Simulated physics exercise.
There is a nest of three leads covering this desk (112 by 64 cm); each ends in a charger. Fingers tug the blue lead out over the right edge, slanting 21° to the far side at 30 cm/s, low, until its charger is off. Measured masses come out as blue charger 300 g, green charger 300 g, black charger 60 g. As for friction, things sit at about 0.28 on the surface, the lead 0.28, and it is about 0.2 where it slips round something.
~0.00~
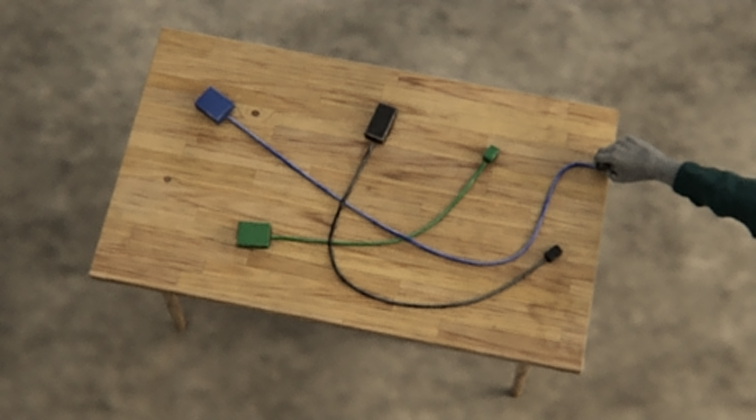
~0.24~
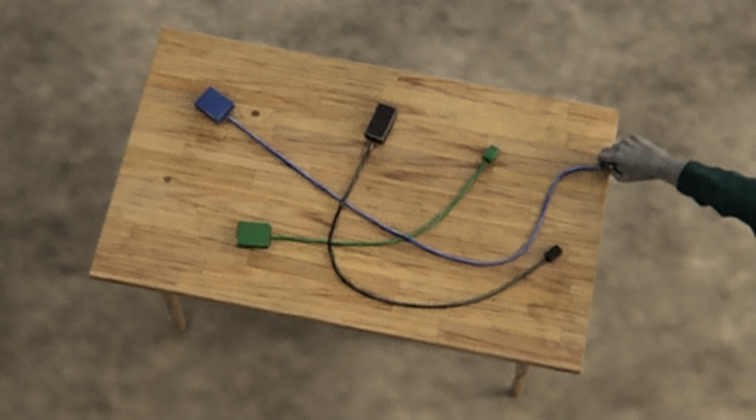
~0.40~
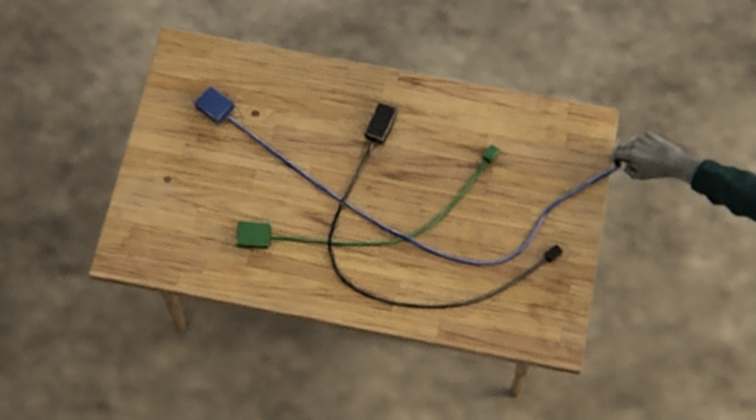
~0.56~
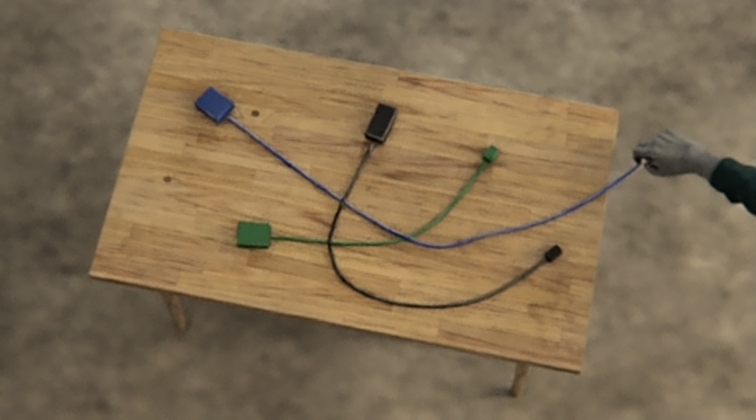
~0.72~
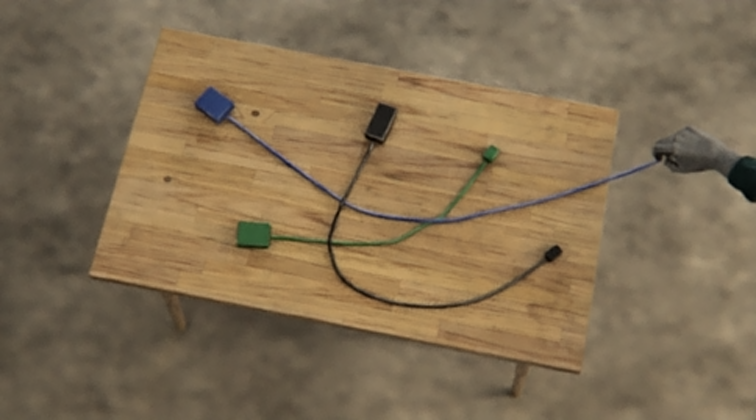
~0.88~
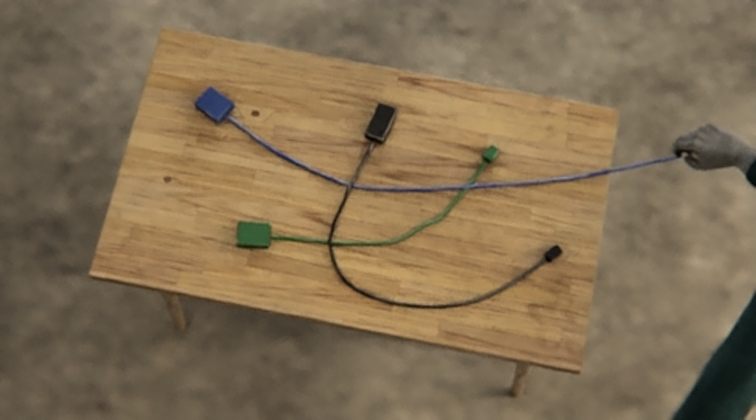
Blue cable being pulled by a gloved hand past the table's right edge, straightening across green and black cables that stay still.
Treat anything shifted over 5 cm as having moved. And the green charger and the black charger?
Result: Green charger out of place; black charger out of place.
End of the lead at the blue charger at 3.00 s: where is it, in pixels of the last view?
(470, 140), roughly.
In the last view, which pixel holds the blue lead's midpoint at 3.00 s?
Approximate pixel position: (706, 132).
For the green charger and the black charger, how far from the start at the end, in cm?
About: Green charger 30 cm, black charger off the top.
After 1.9 s, the blue lead's tail end at (337, 128); black charger 3 cm off its start, blue charger 25 cm off its start, green plug 5 cm off its start.
After 3.0 s, the blue lead's tail end at (470, 140); black charger 10 cm off its start, blue charger 57 cm off its start, green plug 6 cm off its start.
After 4.1 s, the blue lead's tail end at (607, 147); black charger 39 cm off its start at (546, 127), green charger 25 cm off its start at (359, 204), blue charger 89 cm off its start at (592, 142).
After 5.1 s, the blue lead has left the top; black charger over the edge, green charger 28 cm off its start, blue charger over the edge.
After 5.6 s, the blue lead has left the top; black charger over the edge, green charger 28 cm off its start at (372, 201), blue charger over the edge, black plug over the edge.
